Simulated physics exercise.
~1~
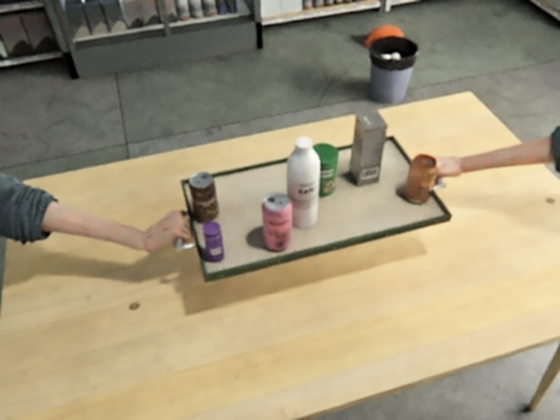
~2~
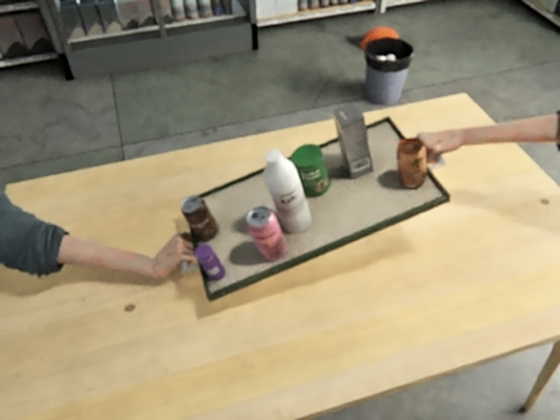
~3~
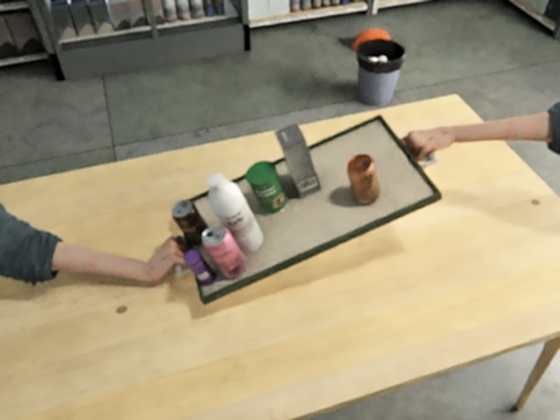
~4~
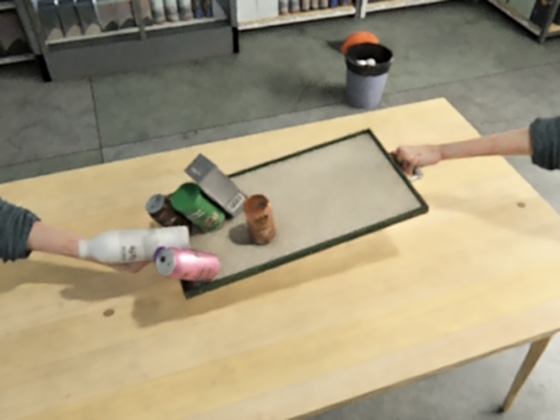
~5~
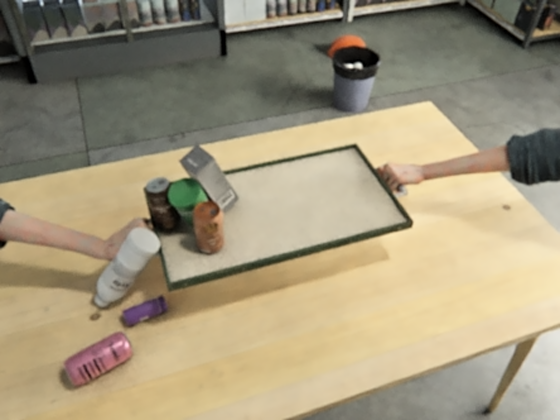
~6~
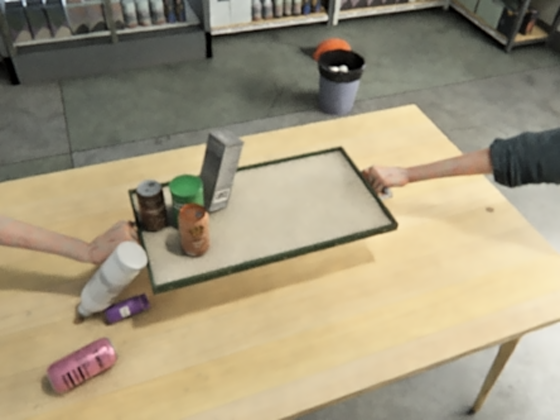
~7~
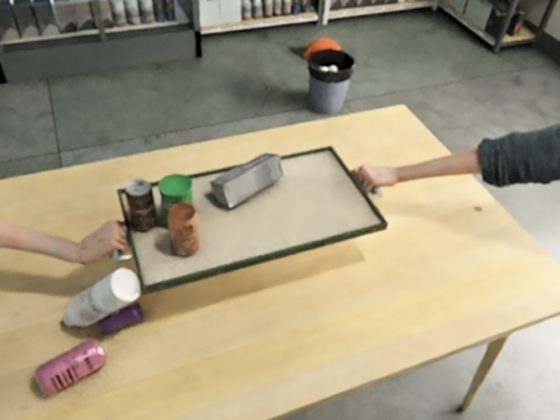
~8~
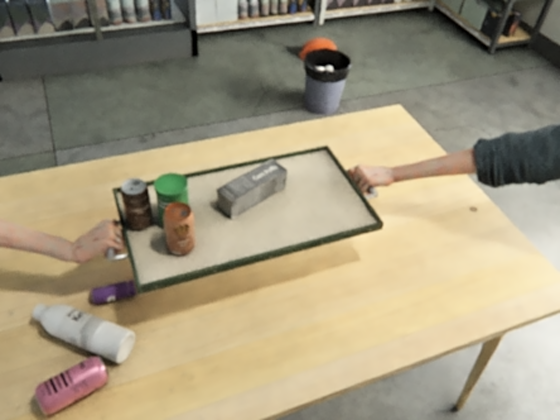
To begin with, two hands hold a rimmed tray of seven upright items, among them a white bottle and a grey carton, above a wooden table. The tray tips down to the left, and the items lean and slide toward that side. The white bottle and pink can topple over the edge, and the purple shaker ends up on the table too. As the tray levels, the leaning grey carton rocks back, then falls onto its side. Finally, the brown can, green tin and orange can stand near the tray's left end, while the bottle settles on its side beside the pink can.
